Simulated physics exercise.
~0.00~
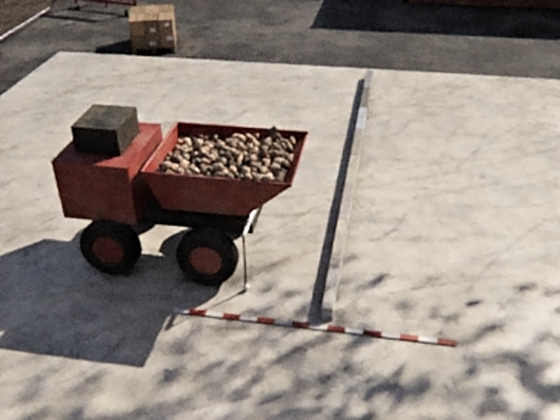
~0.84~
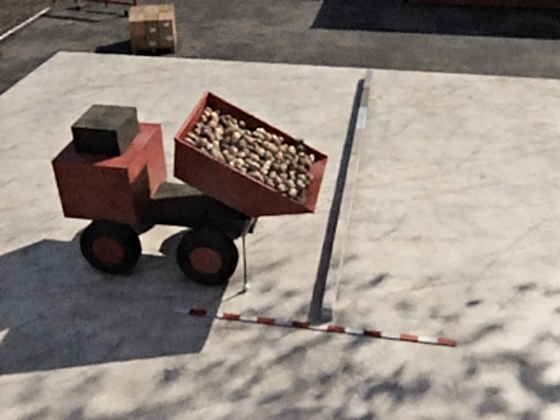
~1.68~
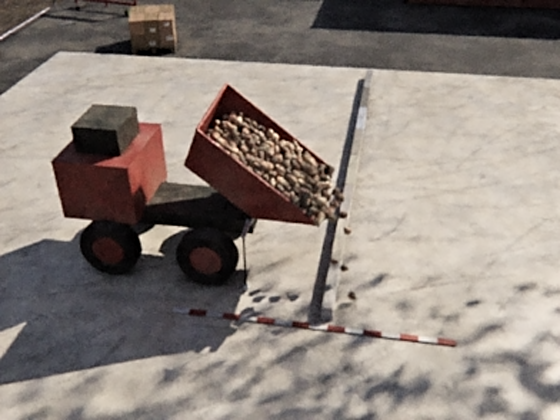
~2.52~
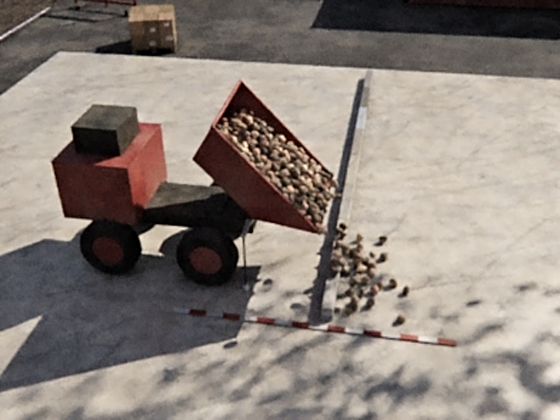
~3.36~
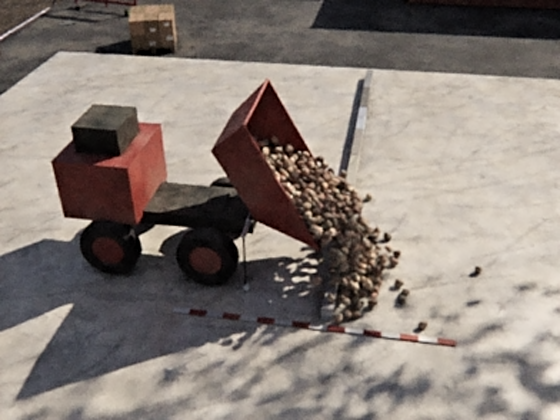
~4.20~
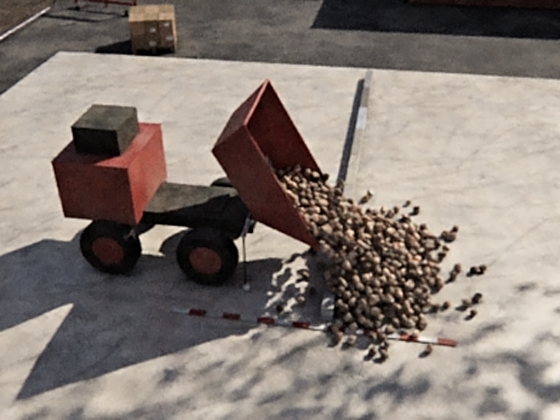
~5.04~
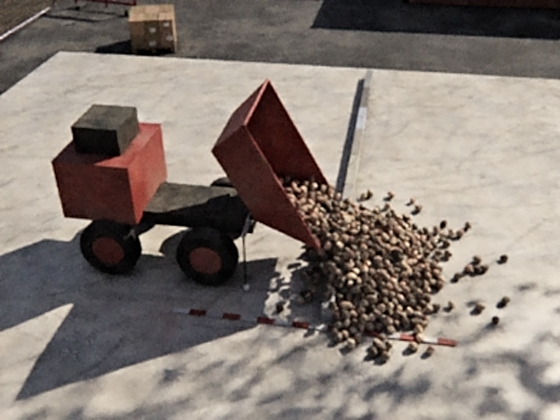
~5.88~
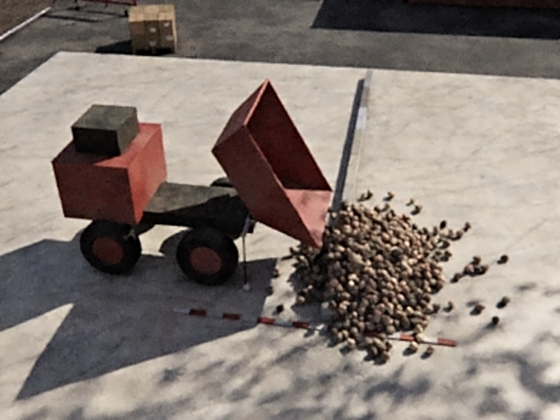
A small red dumper tipped up its body full of brown and grey stones, first partway, then steeply, and they tumbled out to the right across the low kerb until the body was empty and a wide heap lay on the pale ground.
